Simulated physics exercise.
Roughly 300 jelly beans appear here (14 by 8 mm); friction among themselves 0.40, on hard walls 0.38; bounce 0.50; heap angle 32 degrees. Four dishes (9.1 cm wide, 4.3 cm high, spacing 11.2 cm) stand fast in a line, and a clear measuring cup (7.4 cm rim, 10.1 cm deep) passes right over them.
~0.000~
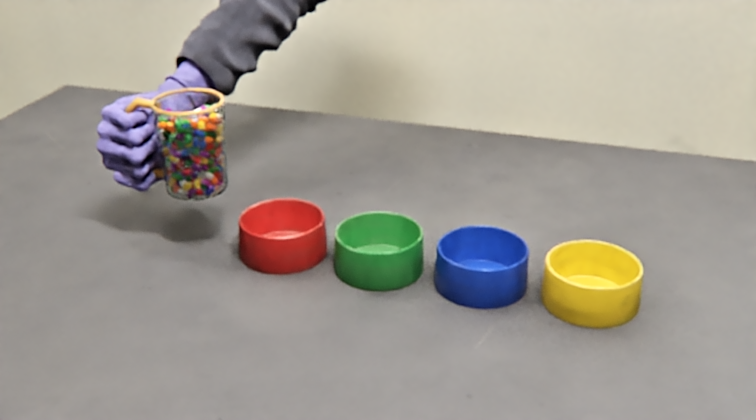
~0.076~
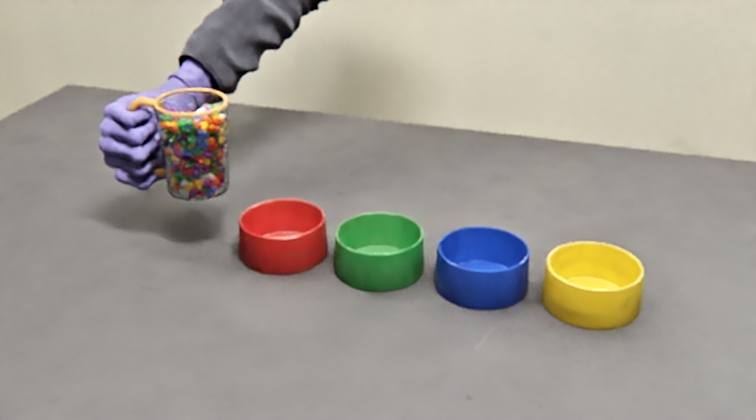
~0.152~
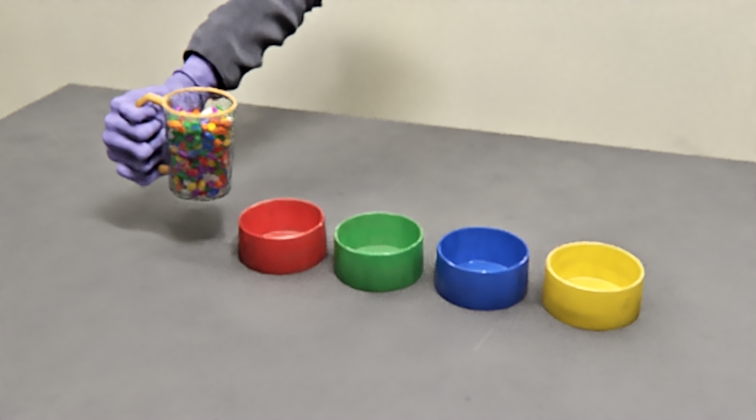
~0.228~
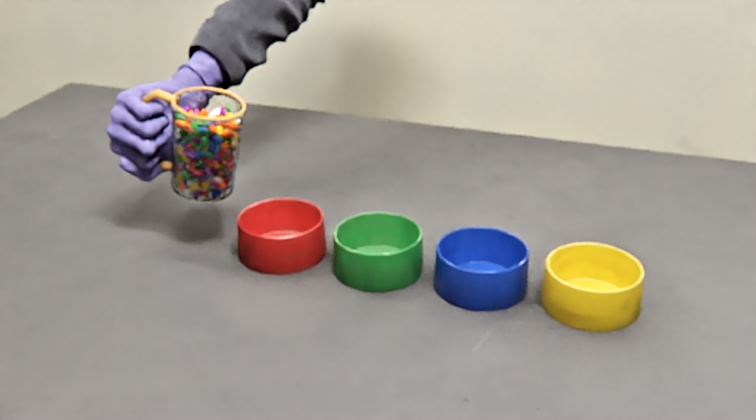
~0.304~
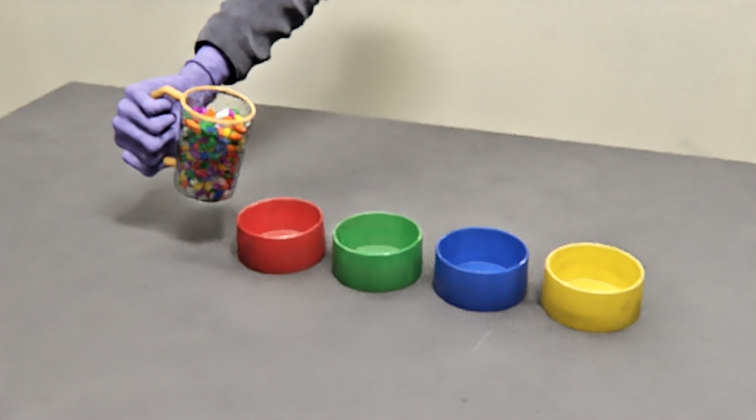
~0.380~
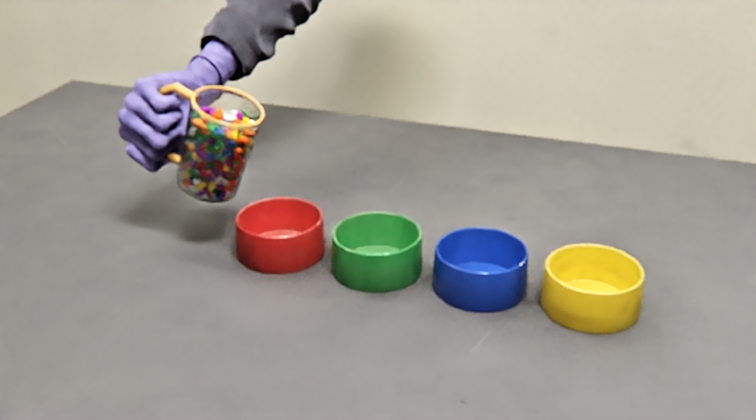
On a grey tabletop, a purple-gloved hand tilting a clear cup of colourful jelly beans rightward beside red, green, blue and yellow dishes.
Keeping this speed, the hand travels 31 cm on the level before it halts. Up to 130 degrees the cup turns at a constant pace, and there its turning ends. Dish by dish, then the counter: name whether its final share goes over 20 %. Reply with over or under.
Red under, blue under, green over, yellow under, counter over.
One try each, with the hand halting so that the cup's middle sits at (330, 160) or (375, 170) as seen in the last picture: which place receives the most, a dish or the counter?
I'd bet on green for the first try and green for the second.
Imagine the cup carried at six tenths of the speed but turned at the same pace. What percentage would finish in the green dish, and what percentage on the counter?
Shares: Green 40, counter 60.
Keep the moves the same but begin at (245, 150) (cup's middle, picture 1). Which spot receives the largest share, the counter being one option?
Blue.
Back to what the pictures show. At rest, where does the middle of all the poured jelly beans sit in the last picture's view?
Roughly pixel (406, 266).
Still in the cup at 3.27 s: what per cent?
Somewhere near 0 per cent.
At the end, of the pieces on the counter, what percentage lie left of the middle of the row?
It's close to 40 in a hundred.
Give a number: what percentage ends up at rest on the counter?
Roughly 45 in a hundred.
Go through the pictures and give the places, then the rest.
The first picture shows cup at (193, 145), tilt 0 degrees, lip at (219, 105), moved 0.0 cm; middle of the pieces at (196, 150); red dish at (282, 218); green dish at (379, 232); blue dish at (483, 248); yellow dish at (594, 264).
The second picture shows cup at (195, 145), tilt 2 degrees, lip at (223, 106), moved 0.2 cm; middle of the pieces at (199, 150).
The third picture shows cup at (200, 145), tilt 6 degrees, lip at (231, 109), moved 0.9 cm; middle of the pieces at (203, 150).
The fourth picture shows cup at (206, 146), tilt 11 degrees, lip at (241, 113), moved 1.7 cm; middle of the pieces at (208, 151).
The fifth picture shows cup at (212, 146), tilt 15 degrees, lip at (250, 117), moved 2.5 cm; middle of the pieces at (214, 151).
The sixth picture shows cup at (217, 146), tilt 20 degrees, lip at (259, 122), moved 3.3 cm; middle of the pieces at (219, 151); red dish at (279, 217); green dish at (377, 233); blue dish at (482, 250); yellow dish at (594, 268). Its pace works out near 65 degrees a second; the hand travels 10 cm a second.
After 1.61 s, tilt 97 degrees; cup holds 90 %, green 10 %.
Then, at 2.44 s, tilt 130 degrees; cup holds 0 %, blue 5 %, green 50 %.
After 3.27 s, tilt 130 degrees; cup holds 0 %, blue 5 %, green 50 %.
By 3.6 s all is still; red 0 %, blue 5 %, green 50 %, yellow 0 %, counter 45 %.
